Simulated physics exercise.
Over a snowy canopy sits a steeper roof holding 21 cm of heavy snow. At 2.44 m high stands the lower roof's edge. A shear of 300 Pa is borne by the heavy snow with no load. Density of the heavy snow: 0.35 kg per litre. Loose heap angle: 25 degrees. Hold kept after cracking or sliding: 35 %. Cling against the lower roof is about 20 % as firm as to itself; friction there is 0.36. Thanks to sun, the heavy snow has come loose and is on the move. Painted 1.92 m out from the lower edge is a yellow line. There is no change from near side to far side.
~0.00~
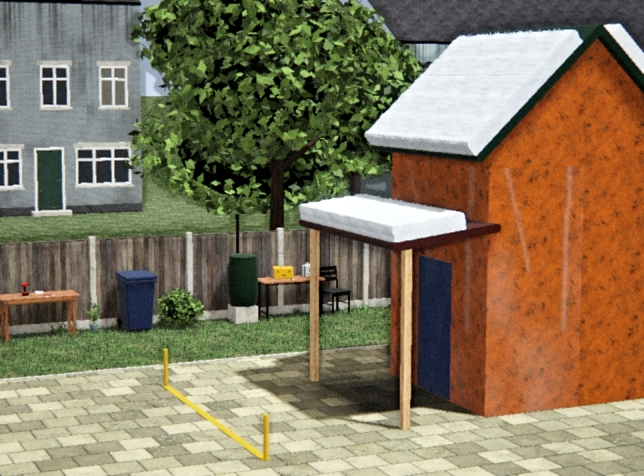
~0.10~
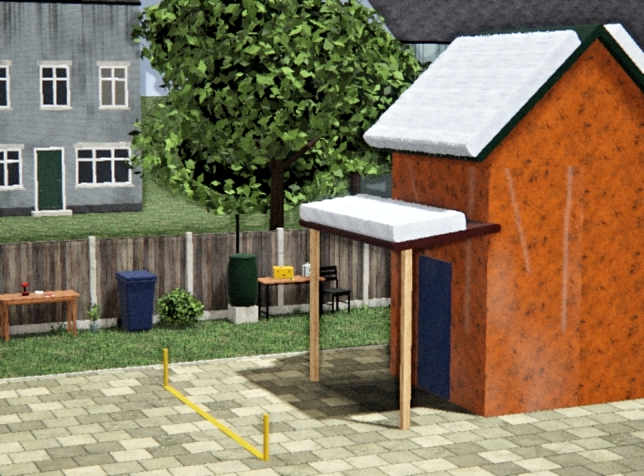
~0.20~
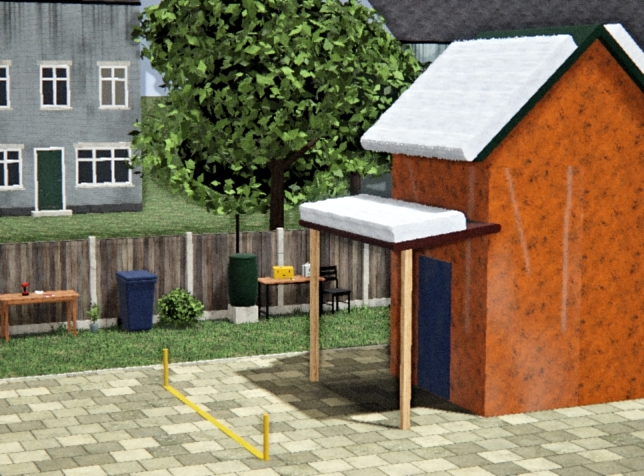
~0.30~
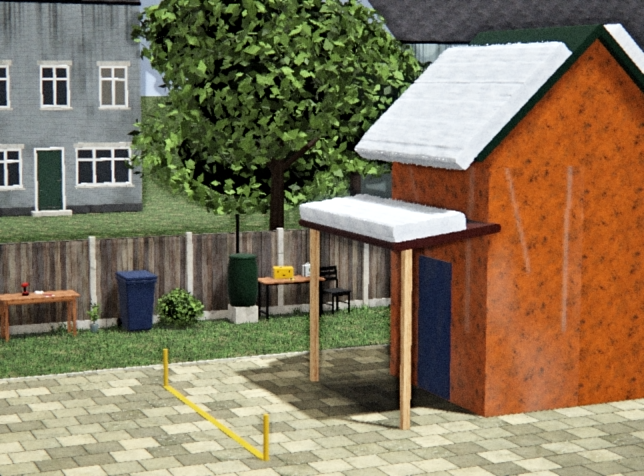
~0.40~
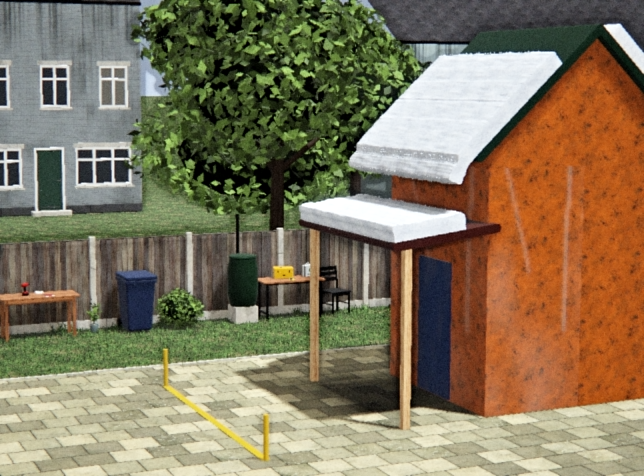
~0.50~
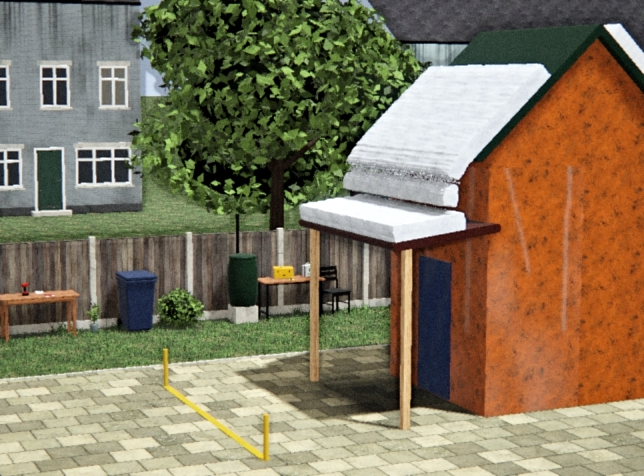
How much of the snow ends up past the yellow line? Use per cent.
About 34 %.
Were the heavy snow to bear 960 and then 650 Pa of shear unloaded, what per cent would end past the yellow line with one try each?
In order: Around 12 % and around 25 %.
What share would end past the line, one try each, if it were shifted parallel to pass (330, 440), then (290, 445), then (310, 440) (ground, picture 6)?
First try around 60 per cent, second around 50 per cent, third around 55 per cent.
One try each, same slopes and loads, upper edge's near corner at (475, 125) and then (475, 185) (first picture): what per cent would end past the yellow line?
In turn about 40 %, 20 %.
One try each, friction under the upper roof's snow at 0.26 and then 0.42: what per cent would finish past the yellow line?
First try 30 per cent, second try 25 per cent.
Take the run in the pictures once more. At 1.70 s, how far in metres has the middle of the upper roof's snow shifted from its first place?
I'd reckon close to 4.6 m.
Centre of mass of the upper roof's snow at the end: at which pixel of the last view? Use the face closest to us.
(274, 384) or thereabouts.
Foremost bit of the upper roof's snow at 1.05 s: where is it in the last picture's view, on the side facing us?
About (353, 255).
By 1.05 s, none is below the lower edge and 0 % is past the line.
By 1.70 s, 65 % is below the lower edge and 21 % is past the line.
By 2.35 s, 66 % is below the lower edge and 34 % is past the line.
By 3.00 s, 66 % is below the lower edge and 34 % is past the line.
By 3.10 s, at the end, 66 % is below the lower edge and 34 % is past the line.
